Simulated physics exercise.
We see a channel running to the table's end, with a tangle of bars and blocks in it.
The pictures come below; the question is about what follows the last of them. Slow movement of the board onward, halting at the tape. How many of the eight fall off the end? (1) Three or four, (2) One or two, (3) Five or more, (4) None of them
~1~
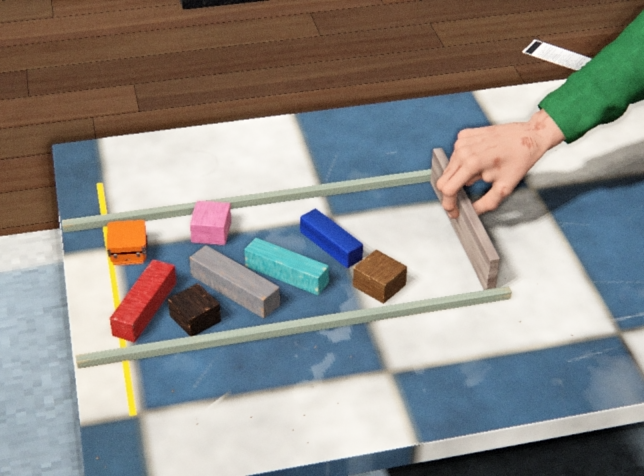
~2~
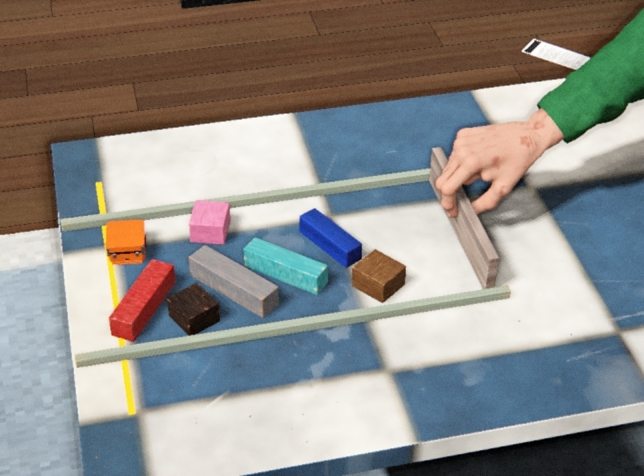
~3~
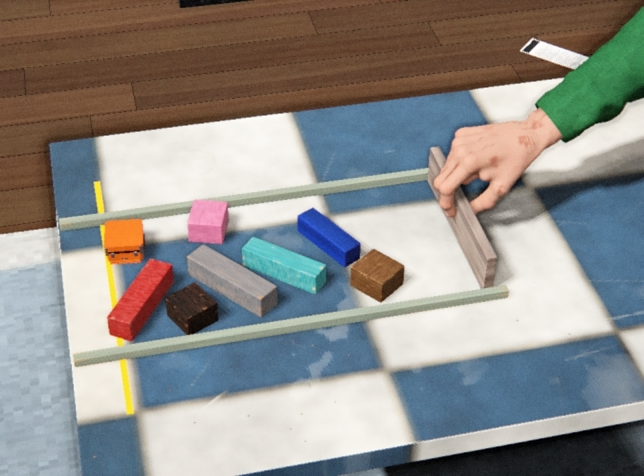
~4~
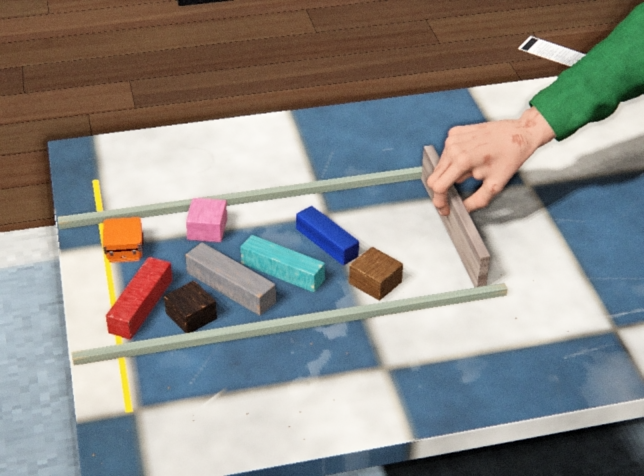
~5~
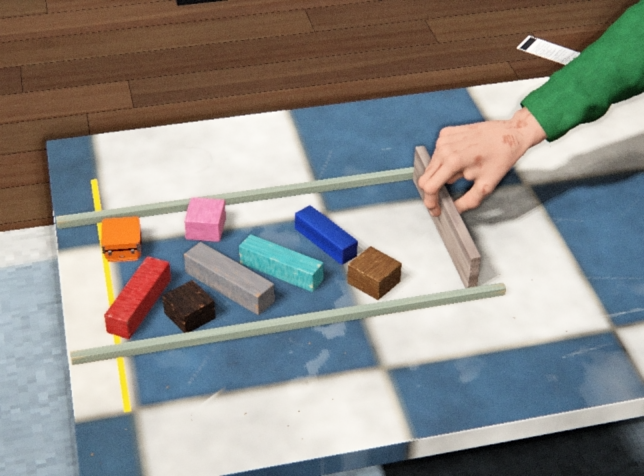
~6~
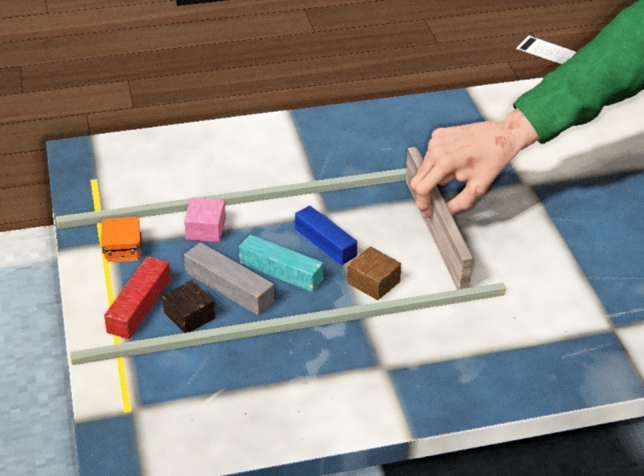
(1) Three or four.
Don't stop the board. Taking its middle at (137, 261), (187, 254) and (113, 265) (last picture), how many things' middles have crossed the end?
Per position: 2 / 0 / 4.
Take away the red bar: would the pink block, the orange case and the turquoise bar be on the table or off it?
As for the pink block, it is retained; the orange case is not retained; the turquoise bar is retained.
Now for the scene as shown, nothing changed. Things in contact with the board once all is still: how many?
3 in contact.
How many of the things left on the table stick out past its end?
Result: 0.
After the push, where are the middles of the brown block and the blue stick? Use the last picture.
Close to (95, 323); the other close to (96, 269).
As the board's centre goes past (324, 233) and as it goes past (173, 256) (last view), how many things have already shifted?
The number moved is 3 and then 8.
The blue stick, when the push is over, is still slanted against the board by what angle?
Out of line by around 0°.
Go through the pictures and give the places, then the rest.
Orange case (127, 244); red bar (144, 300); black block (195, 310); board (463, 218); tape (115, 287), in the first picture.
Red bar (143, 300); blue stick (330, 237), in the second picture.
Black block (192, 309); brown block (377, 276), in the third picture.
Orange case (123, 240); board (454, 215), in the fourth picture.
Red bar (139, 297); grey bar (229, 278), in the fifth picture.
Orange case (122, 240); red bar (138, 297); black block (189, 307); board (437, 217); tape (109, 283), in the sixth picture.
Soon after, none off yet; orange case at rest near (122, 240); red bar at rest near (138, 297); black block at rest near (189, 307).
Then, none off yet; orange case at rest near (122, 240); red bar at rest near (138, 297); black block moving near (181, 308).
Further on, none off yet; orange case moved a little near (98, 244); red bar moved about its own width near (68, 305); black block moved well along near (94, 328).
By the end, the number that fall off is three or four; fallen, grey bar, black block, red bar and orange case.
